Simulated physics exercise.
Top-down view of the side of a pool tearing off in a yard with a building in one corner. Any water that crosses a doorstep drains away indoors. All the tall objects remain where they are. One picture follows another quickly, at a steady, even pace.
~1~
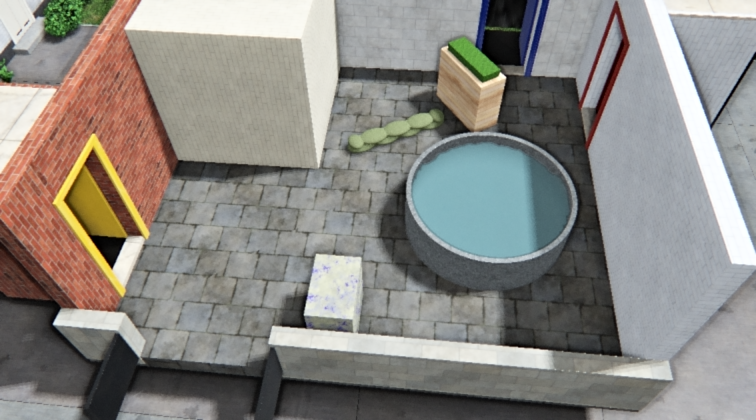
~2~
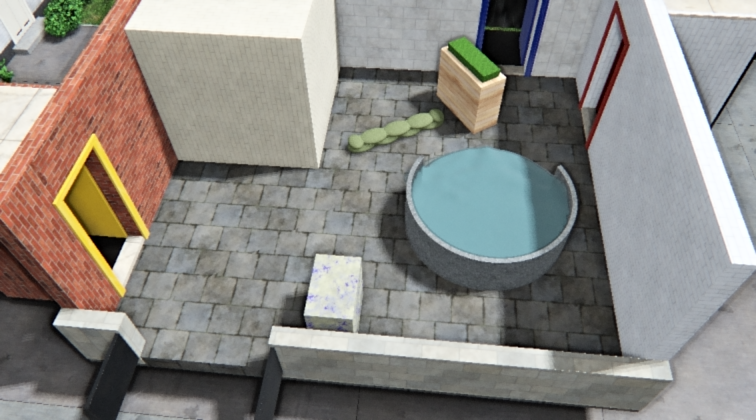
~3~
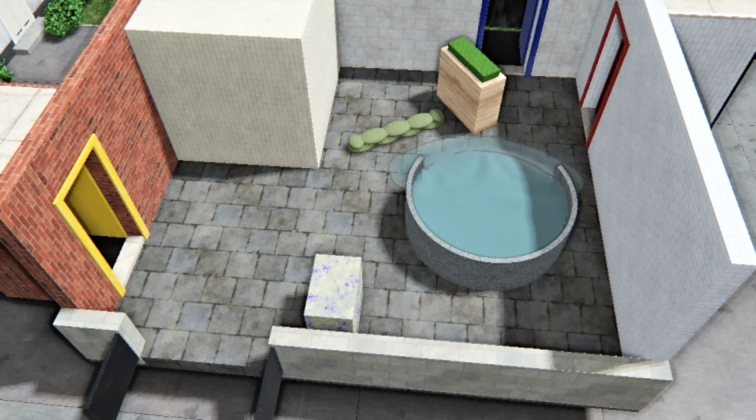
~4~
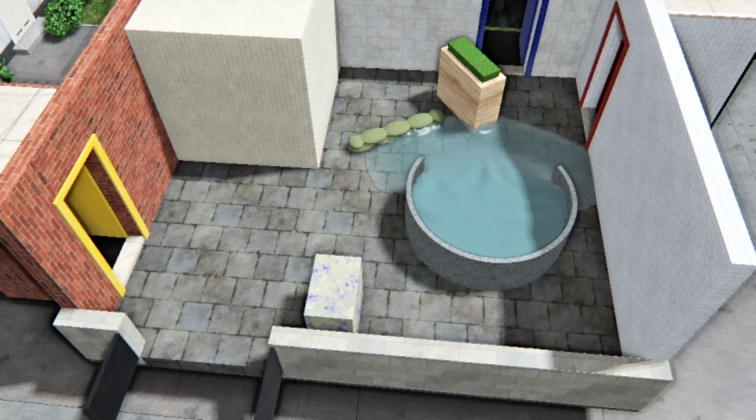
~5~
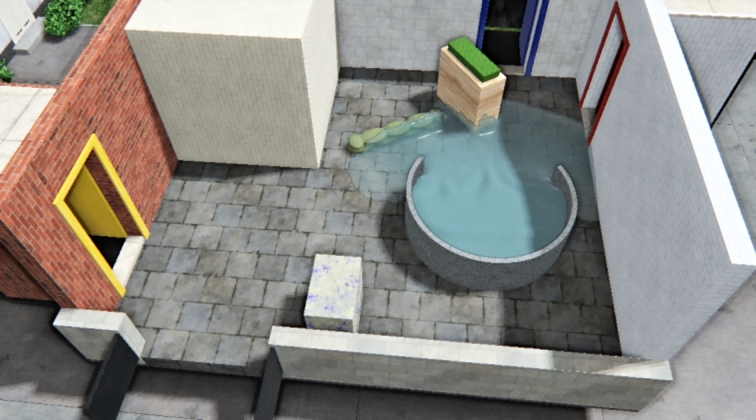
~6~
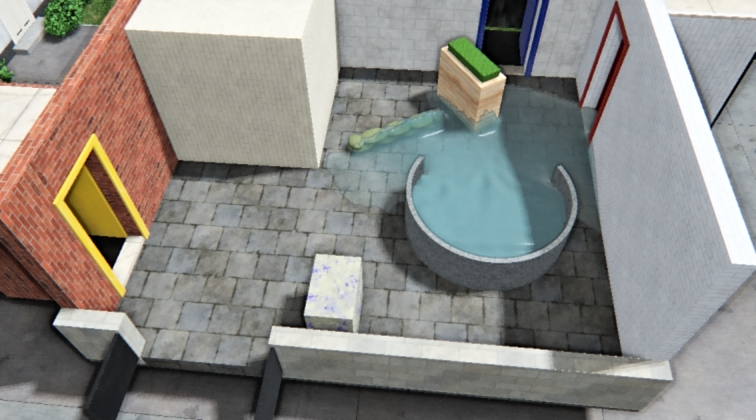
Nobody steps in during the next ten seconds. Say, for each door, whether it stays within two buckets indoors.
The red door will get more than two buckets. The blue door will get more than two buckets. The yellow door will get two buckets at most.
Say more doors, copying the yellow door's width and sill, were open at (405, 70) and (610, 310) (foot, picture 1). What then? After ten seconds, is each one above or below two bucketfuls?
Lab note, doors in listed order: Over the limit, under the limit.
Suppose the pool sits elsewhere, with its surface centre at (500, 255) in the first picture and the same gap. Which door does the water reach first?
That would be the red-painted one, I think.
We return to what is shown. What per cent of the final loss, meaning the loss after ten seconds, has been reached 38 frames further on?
Share gone: About 70 %.
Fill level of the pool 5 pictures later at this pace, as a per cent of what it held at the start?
I make it 50 per cent.
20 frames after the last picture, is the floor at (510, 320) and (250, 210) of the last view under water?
One after the other: Clear, awash.
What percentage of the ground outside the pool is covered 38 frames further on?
I'd estimate some 85 per cent.
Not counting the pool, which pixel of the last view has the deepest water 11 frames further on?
Estimated pixel: (556, 80).
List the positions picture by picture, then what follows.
The round pool at (490, 195) is whole and still, in the first frame.
Water pours out on the round pool's far side and has run to a hidden place, in the second frame.
Water pours out on the round pool's far side and has run to (578, 185), in the third frame.
Water pours out on the round pool's far side and has run to (371, 152), in the fourth frame.
The front is at (351, 166), out from the gap on the round pool's far side, in the fifth frame.
Water pours out on the round pool's far side and has run to (335, 160), in the sixth frame.
A moment on, water covers 35 % of the floor; the red door over two buckets in, the blue door under two buckets in, the yellow door not reached.
Next, water covers 55 % of the floor; the red door over two buckets in, the blue door over two buckets in, the yellow door not reached.
Then, water covers 80 % of the floor; the red door far over two buckets in, the blue door far over two buckets in, the yellow door wet at the sill, nothing in.
Later, water covers 85 % of the floor; the red door far over two buckets in, the blue door far over two buckets in, the yellow door wet at the sill, nothing in.
In the end, water covers 95 % of the floor; the red door far over two buckets in, the blue door far over two buckets in, the yellow door under two buckets in.
